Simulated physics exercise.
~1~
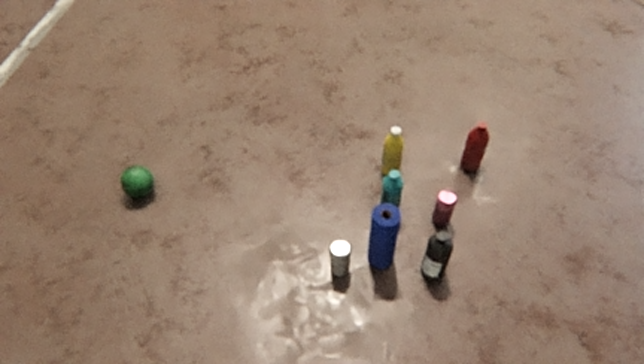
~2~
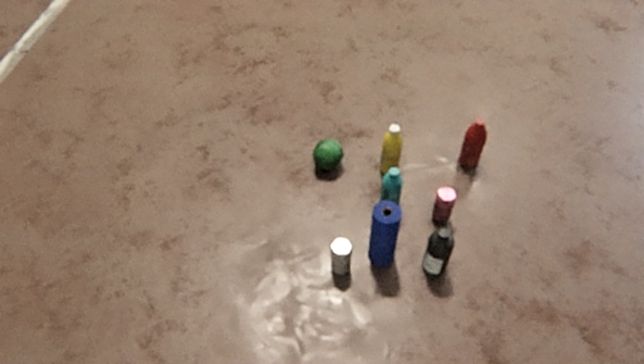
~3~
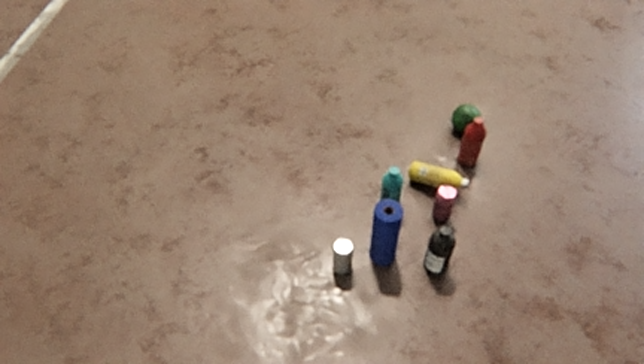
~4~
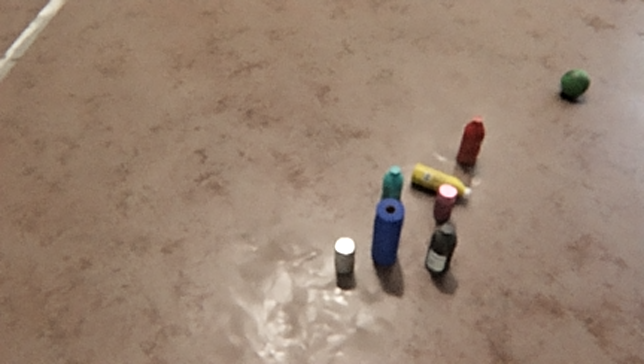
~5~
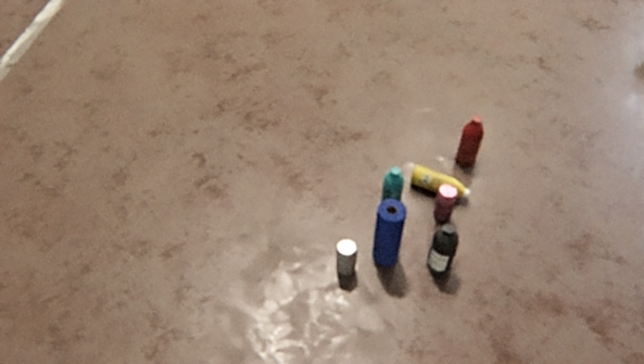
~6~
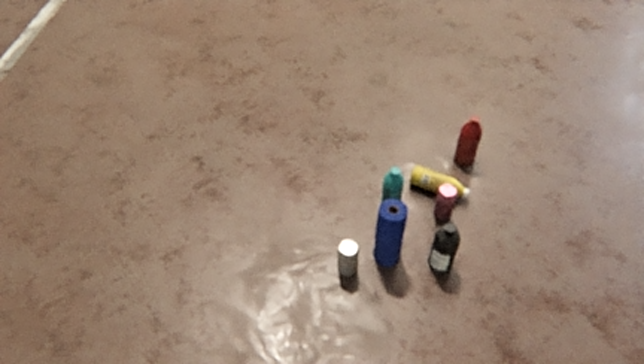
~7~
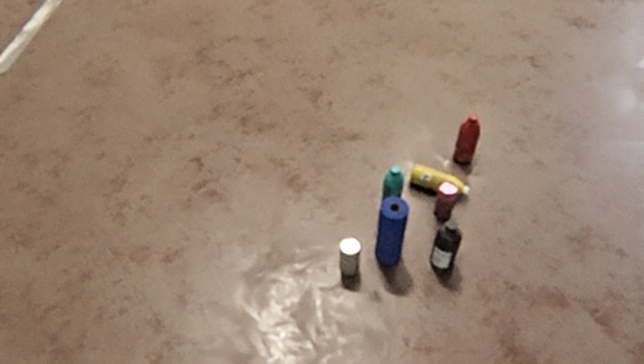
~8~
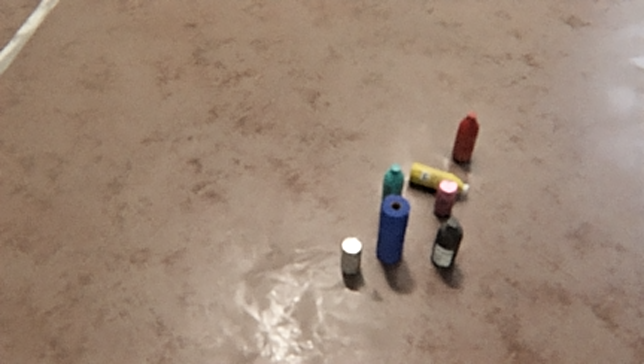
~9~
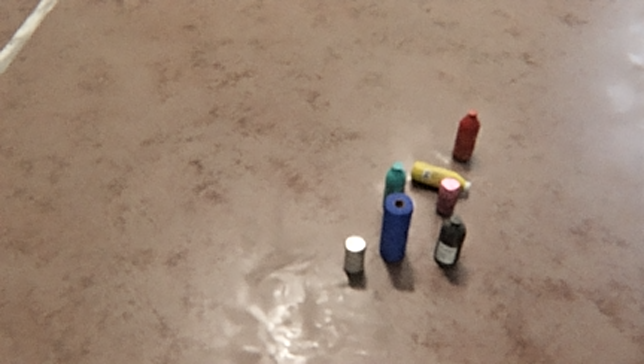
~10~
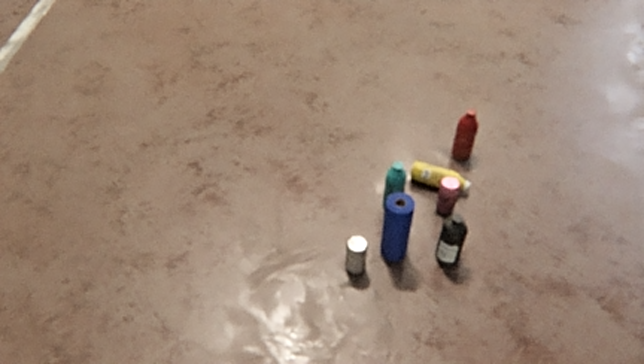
On a brown mottled floor, a green ball rolled from the left toward a cluster of bottles and cans, knocked over the yellow bottle, and rolled on out of view at the right, leaving the yellow one on its side and the others standing.
